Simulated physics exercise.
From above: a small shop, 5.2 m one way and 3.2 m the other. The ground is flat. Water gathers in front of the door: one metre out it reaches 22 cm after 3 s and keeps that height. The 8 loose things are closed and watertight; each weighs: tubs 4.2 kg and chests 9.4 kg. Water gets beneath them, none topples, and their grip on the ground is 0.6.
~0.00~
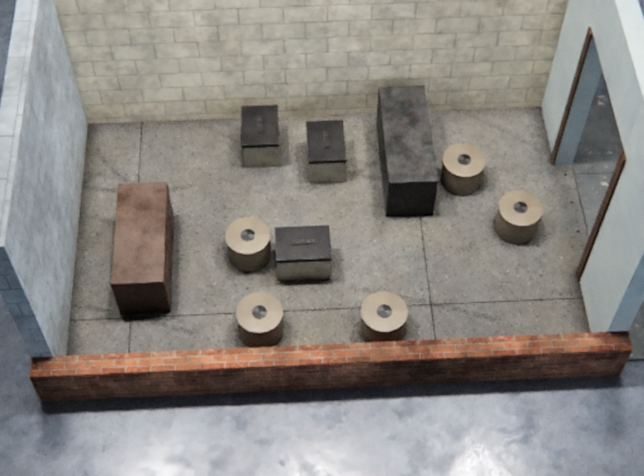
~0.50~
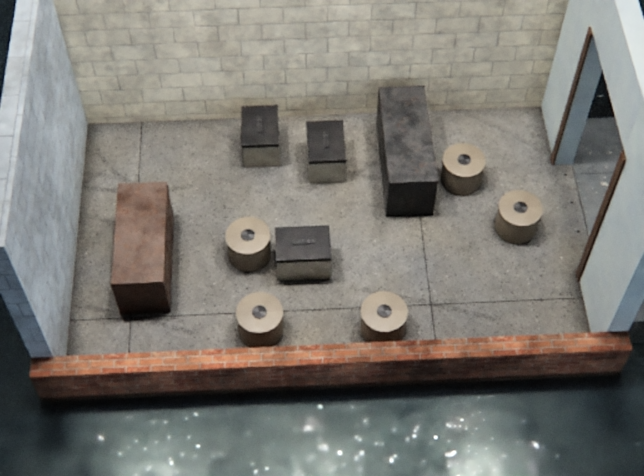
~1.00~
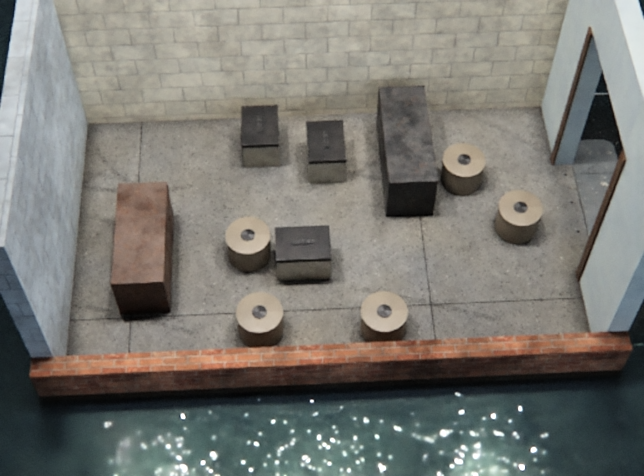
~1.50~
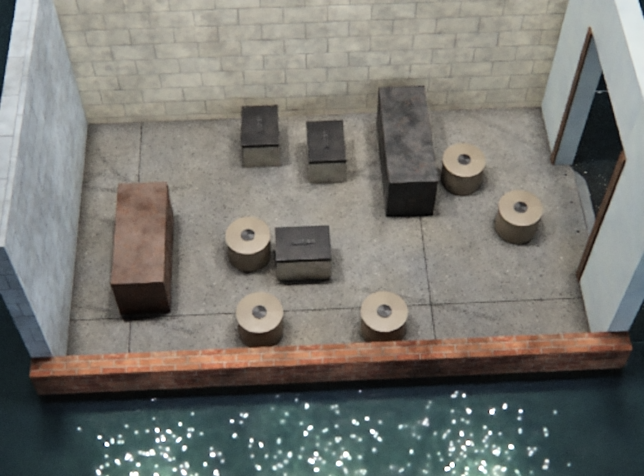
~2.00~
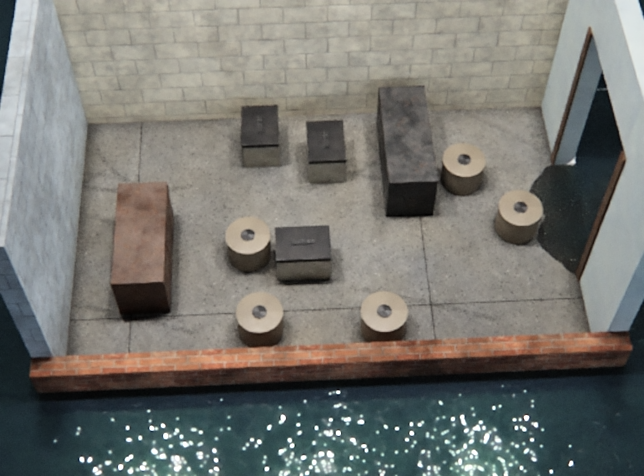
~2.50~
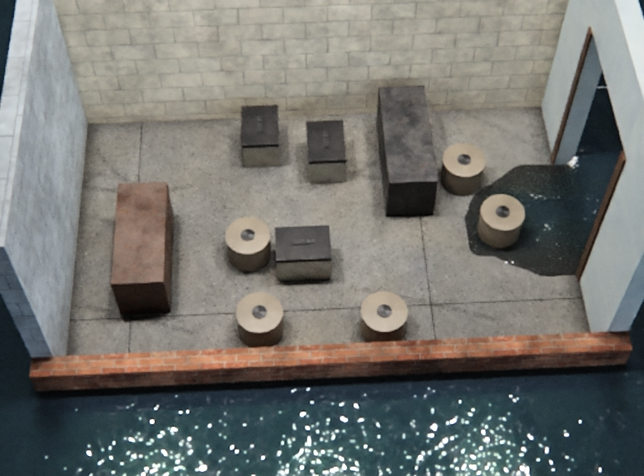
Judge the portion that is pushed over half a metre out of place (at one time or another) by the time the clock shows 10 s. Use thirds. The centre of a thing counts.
Share: Two thirds or more.
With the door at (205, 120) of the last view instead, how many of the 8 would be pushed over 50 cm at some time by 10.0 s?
In that case 6 of them.
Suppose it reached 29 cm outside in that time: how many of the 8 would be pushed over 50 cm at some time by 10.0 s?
Then 7.
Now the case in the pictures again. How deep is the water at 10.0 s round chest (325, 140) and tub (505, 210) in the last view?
Roughly 4 and 10 cm.
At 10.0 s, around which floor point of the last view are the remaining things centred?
Near (257, 154).
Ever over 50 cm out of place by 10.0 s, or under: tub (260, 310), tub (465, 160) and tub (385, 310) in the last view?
In that order: More, more, more.
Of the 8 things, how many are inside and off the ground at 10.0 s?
7 of them.
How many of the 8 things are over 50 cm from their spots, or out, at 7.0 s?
By then 5.
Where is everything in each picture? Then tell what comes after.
A tub at (521, 208) rests on the ground; a tub at (248, 235), on the bottom; water covers 0.0 m2; 0 of 8 have shifted, in the first frame.
A tub at (521, 208), on the bottom; a tub at (248, 235) rests on the ground; water covers 0.0 m2; 0 of 8 have shifted, in the second frame.
A tub at (521, 208) rests on the ground; a tub at (248, 235), on the bottom; water covers 0.0 m2; 0 of 8 have shifted, in the third frame.
A tub at (521, 208) rests on the ground; a tub at (248, 235), on the bottom; water covers 0.0 m2; 0 of 8 have shifted, in the fourth frame.
A tub at (521, 208) rests on the ground; a tub at (248, 235) rests on the ground; 0.3 m2 under water; 0 of 8 have shifted, in the fifth frame.
A tub at (503, 212), on the bottom, 20 cm from its start; a tub at (248, 235), on the bottom; water covers 1.0 m2; 1 of 8 have shifted, in the sixth frame.
After 3.5 s 1 of 8 are over 50 cm from their spots; 1 afloat.
After 4.5 s 2 of 8 are over 50 cm from their spots; 3 afloat.
After 7.0 s 5 of 8 are over 50 cm from their spots; 6 afloat.
After 10.0 s 6 of 8 are over 50 cm from their spots, and 6 have been at some point; 7 afloat.
